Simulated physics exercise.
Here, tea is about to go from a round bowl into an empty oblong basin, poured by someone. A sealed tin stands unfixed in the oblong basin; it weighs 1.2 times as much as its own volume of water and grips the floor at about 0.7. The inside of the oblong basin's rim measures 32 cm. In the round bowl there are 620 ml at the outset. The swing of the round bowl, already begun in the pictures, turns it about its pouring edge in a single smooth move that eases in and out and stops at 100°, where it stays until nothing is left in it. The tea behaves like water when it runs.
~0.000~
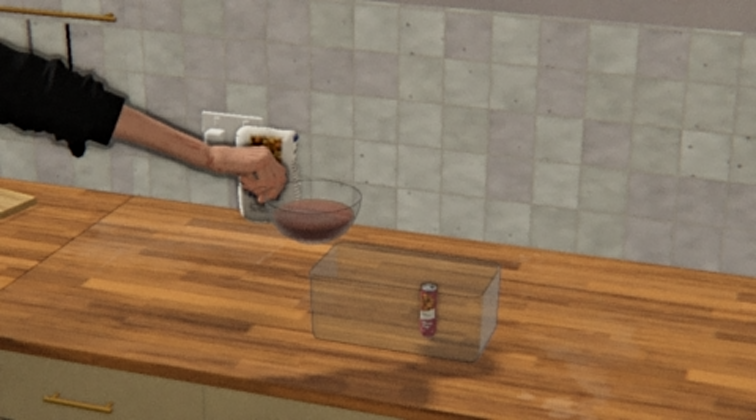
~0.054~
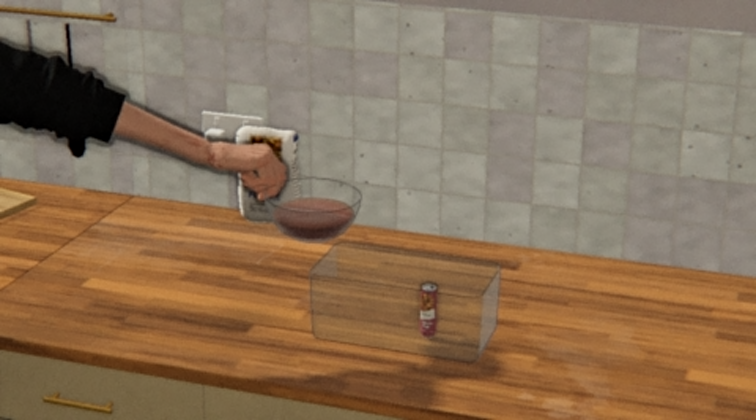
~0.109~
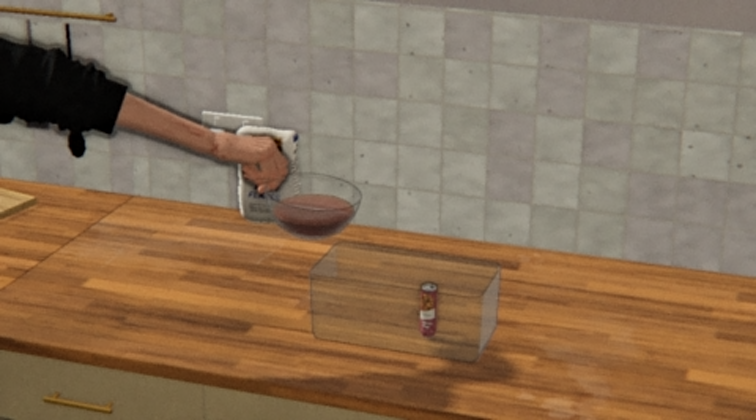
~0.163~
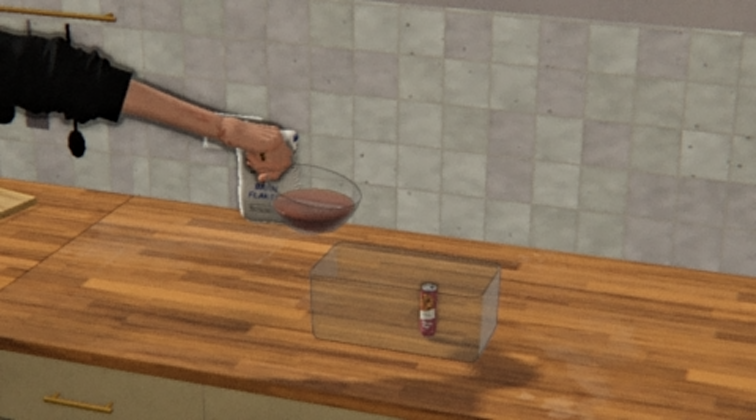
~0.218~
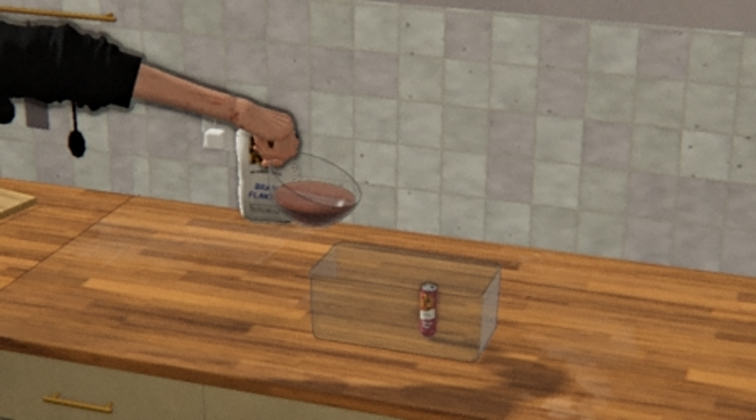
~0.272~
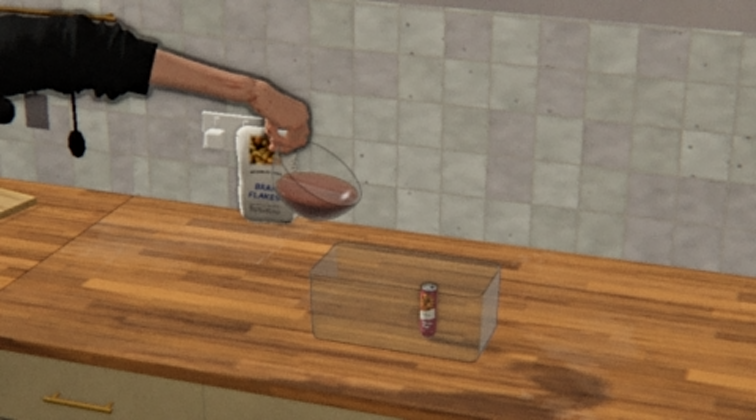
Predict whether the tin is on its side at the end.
I expect it to overbalance.
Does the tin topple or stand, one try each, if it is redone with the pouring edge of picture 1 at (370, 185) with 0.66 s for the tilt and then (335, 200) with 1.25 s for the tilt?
Trial 1 - tin stays standing; trial 2 - tin stays standing.
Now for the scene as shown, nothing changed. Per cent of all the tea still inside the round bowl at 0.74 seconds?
0 in a hundred, give or take.
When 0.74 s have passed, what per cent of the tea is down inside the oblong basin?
Roughly 90 per cent.
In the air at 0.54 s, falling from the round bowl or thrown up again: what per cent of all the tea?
Around 60 in a hundred.
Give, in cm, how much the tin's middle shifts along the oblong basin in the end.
Around 6.0 cm.
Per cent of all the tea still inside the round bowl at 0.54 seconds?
30 %.
By 0.54 s the tilt is 90° and 31 per cent is still to pour; the tin stands where it began.
By 0.74 s the tilt is 100° and 0 per cent is still to pour; the tin leans 25°.
By 0.95 s the tilt is 100° and 0 per cent is still to pour; the tin lies on its side.
By 1.18 s the tilt is 100° and 0 per cent is still to pour; the tin lies on its side.
At rest the tin lies on its side.
